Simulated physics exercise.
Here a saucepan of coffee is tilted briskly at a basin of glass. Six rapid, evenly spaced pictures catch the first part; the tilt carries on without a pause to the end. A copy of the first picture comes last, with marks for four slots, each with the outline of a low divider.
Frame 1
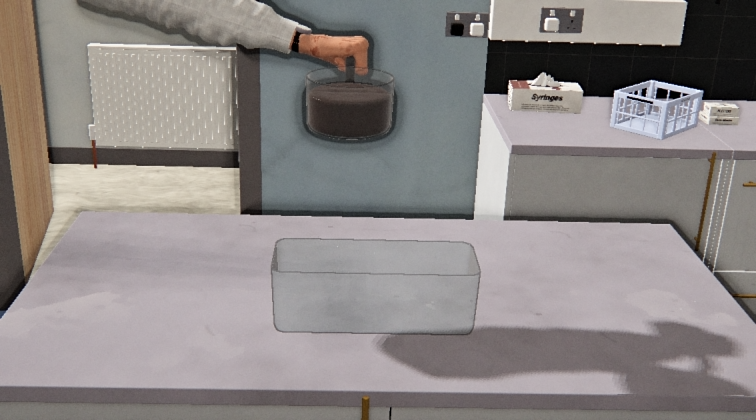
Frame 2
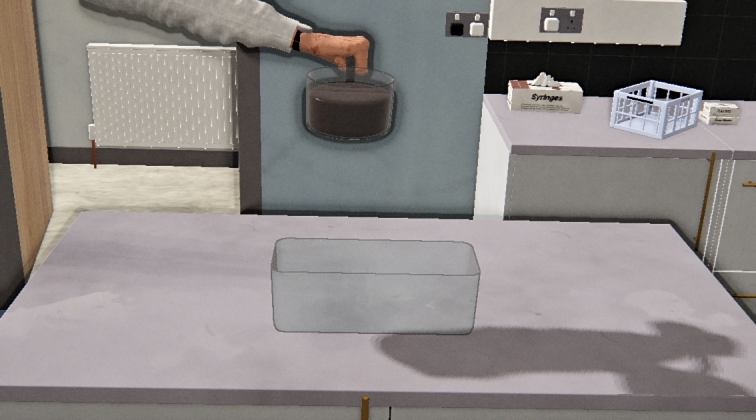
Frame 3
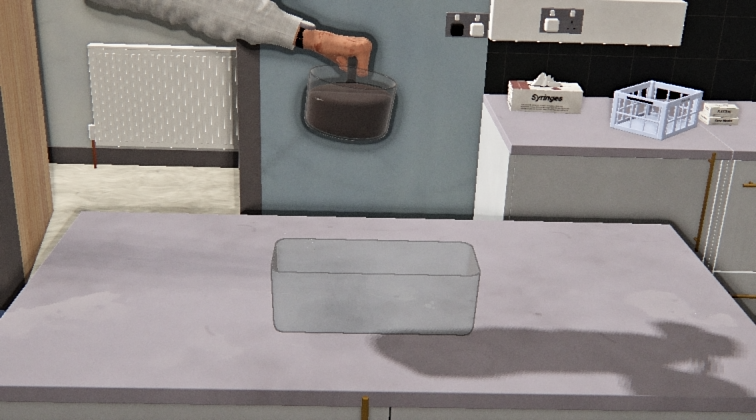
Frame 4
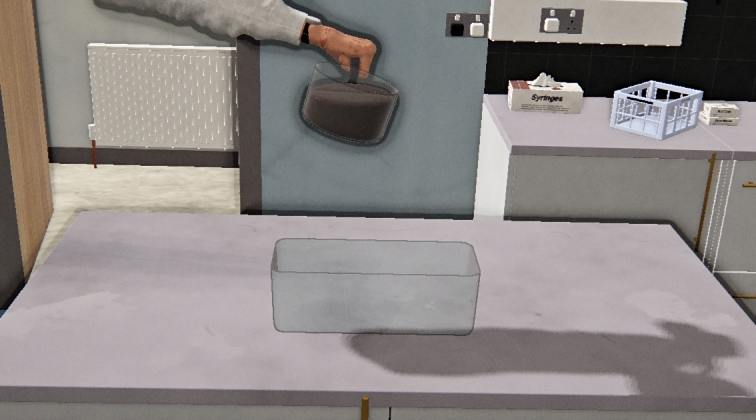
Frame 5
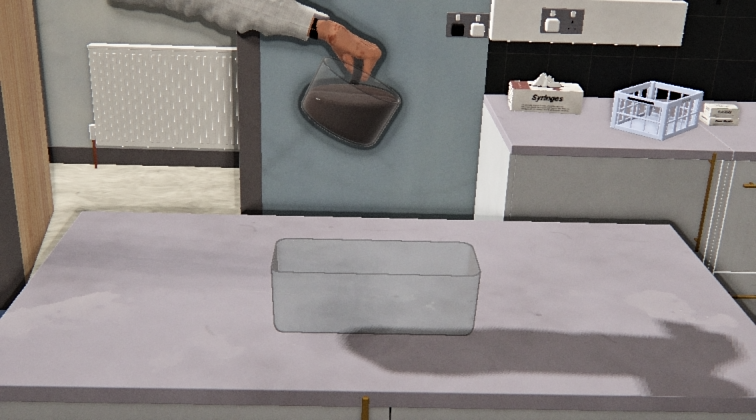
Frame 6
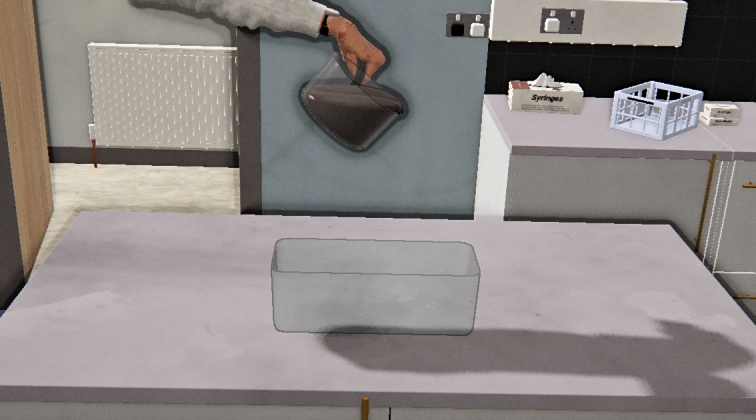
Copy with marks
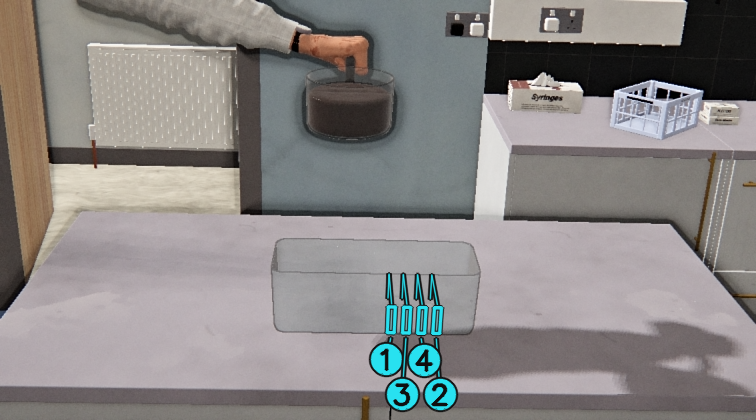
The clip opens on a hand holding a clear round container of dark liquid upright above and behind an empty glass basin on a pale countertop. The hand then tilts the container steadily to the right, until it leans steeply with the dark liquid at its lip.
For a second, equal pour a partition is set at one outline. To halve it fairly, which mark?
The answer is slot 4.
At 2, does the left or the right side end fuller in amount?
More ends on the left.
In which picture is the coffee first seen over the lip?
Picture 6.
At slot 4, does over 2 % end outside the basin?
Yes, it does.
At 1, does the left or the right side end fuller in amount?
The right side.
In cyan, 1 at (390, 337); 2 at (436, 338); 3 at (405, 338); 4 at (421, 338).
With 1, about 13 % ends left of the wall and 80 % right of it; 7 % is lost outside.
With 2, about 65 % ends left of the wall and 27 % right of it; 8 % is lost outside.
With 3, about 26 % ends left of the wall and 67 % right of it; 7 % is lost outside.
With 4, about 47 % ends left of the wall and 46 % right of it; 7 % is lost outside.
